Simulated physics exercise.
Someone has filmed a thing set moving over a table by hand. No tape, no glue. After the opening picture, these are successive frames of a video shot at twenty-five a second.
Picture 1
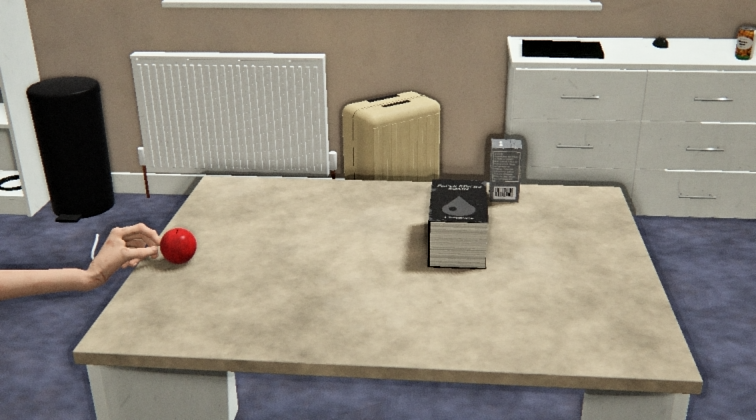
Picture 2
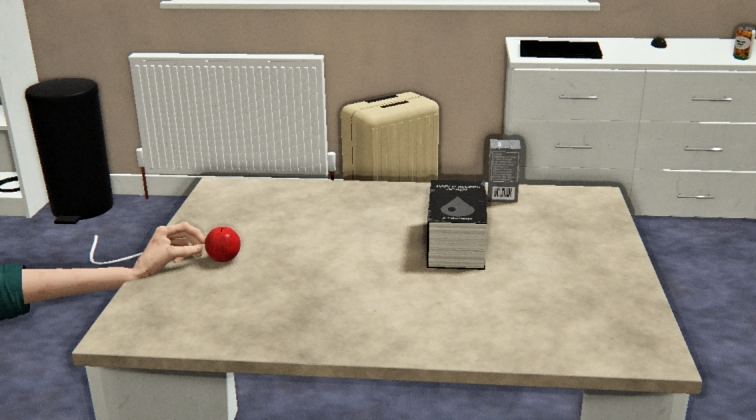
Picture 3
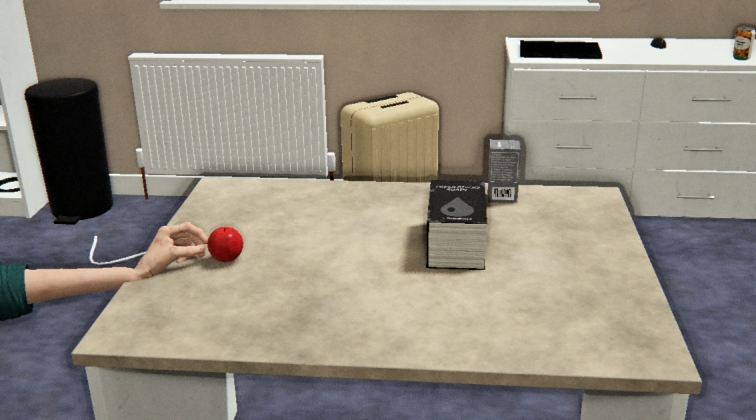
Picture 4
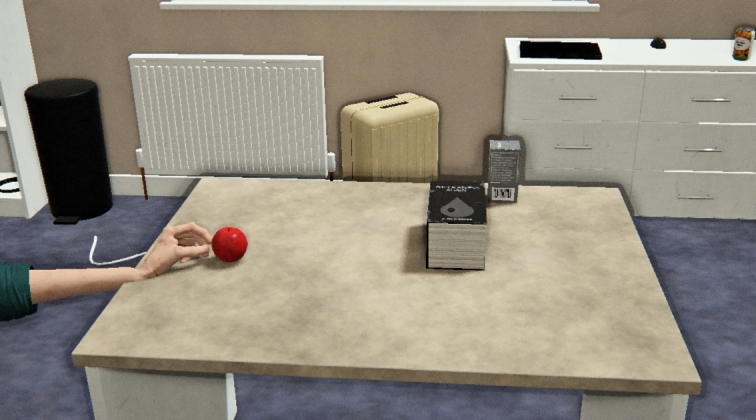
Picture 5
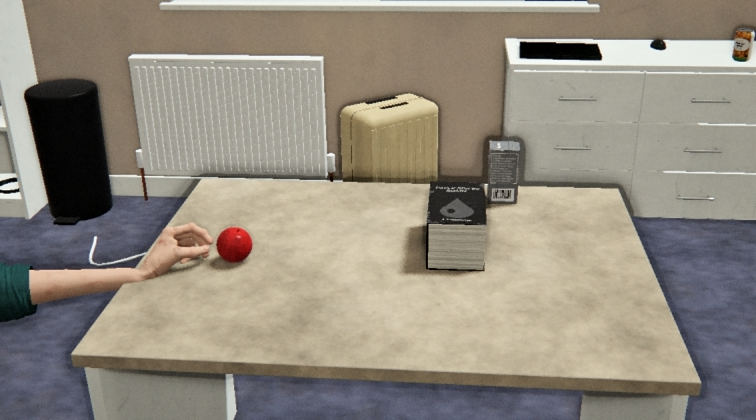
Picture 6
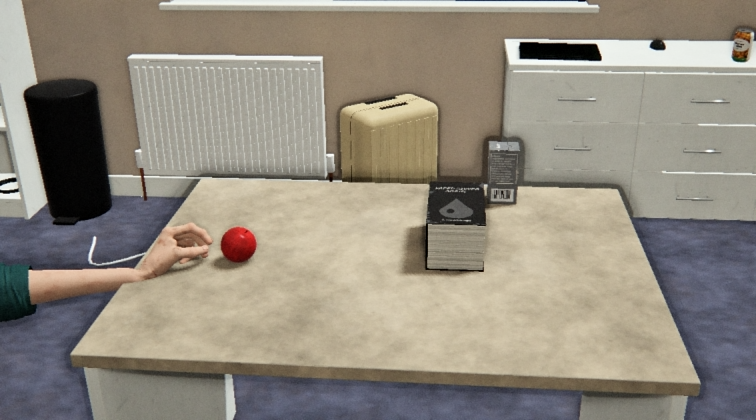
At the start, a hand at the left of a table holds a small red apple, with a thick black-topped block standing to the right. The hand moves the apple rightward and lets go, then stays still while the apple slides slowly a little farther right, opening a small gap.
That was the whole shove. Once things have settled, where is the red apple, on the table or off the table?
The red apple remains on top.
Then, 0.20 s past the last view, red apple displaced about its own width near (259, 244).
Then, 0.50 s past the last view, red apple displaced about its own width near (280, 242).
Finally, moved from the start, red apple. Final places as the last picture's camera would see them, red apple near (292, 241).
